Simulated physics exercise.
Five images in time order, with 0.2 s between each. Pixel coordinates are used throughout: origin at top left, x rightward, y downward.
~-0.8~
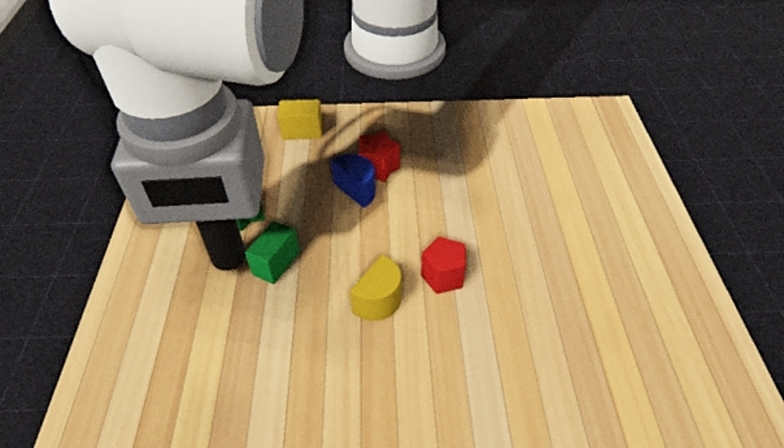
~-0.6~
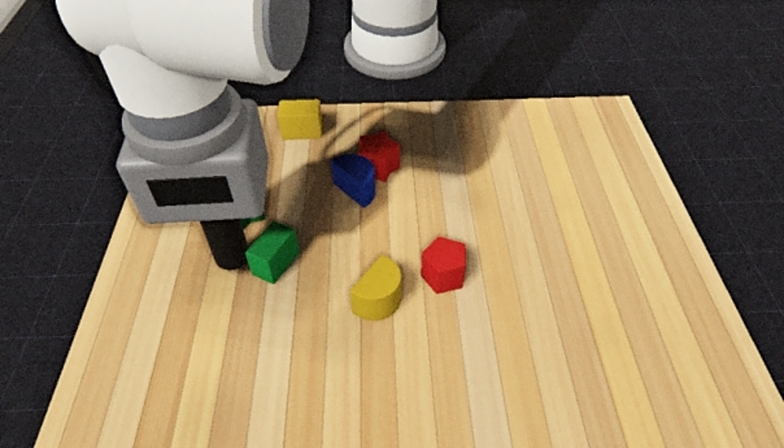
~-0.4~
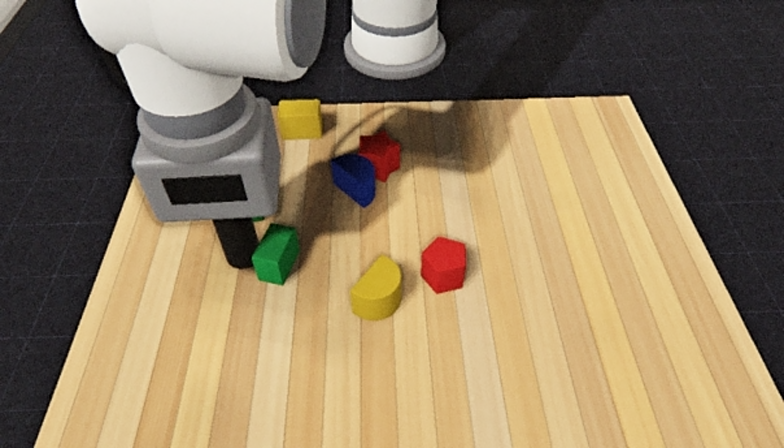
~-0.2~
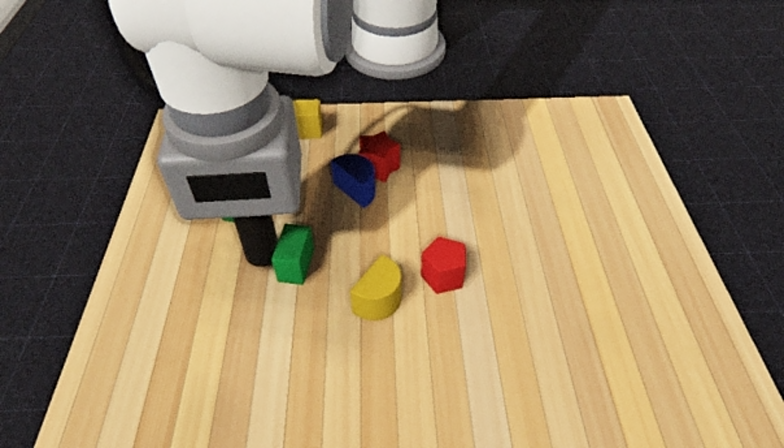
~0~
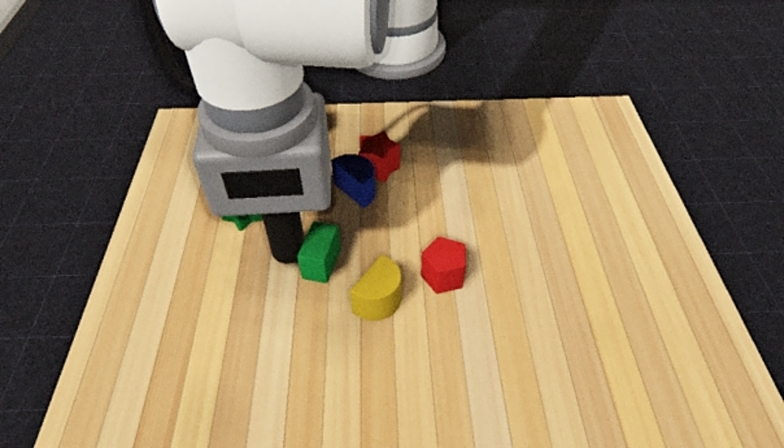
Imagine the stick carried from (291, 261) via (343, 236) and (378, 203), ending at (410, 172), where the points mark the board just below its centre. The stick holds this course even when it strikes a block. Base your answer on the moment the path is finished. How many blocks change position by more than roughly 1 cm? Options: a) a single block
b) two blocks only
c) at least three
Choice c: At least three.
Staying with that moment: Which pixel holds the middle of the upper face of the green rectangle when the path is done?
It should be at (349, 239) by then.
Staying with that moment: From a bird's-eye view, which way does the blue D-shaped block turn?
It turns round anticlockwise.
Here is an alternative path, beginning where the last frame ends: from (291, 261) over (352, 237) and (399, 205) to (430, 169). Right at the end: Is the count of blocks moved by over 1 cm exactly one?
Yes, I think so.
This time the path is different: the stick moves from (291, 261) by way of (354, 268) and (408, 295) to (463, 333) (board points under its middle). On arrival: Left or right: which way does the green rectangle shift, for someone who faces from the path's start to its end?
Left-hand side.
On the path given first. One third of the way, stick at (344, 225); green rectangle at (349, 239), turned 35° clockwise.
Two thirds of the way, stick at (379, 191); green rectangle at (349, 239), turned 35° clockwise; blue D-shaped block at (358, 158), turned 50° anticlockwise; red star block at (378, 139).
At the end, stick at (410, 161); green star block not moved; green rectangle at (349, 239), turned 35° clockwise; blue D-shaped block at (360, 156), turned 85° anticlockwise; red star block at (380, 135).
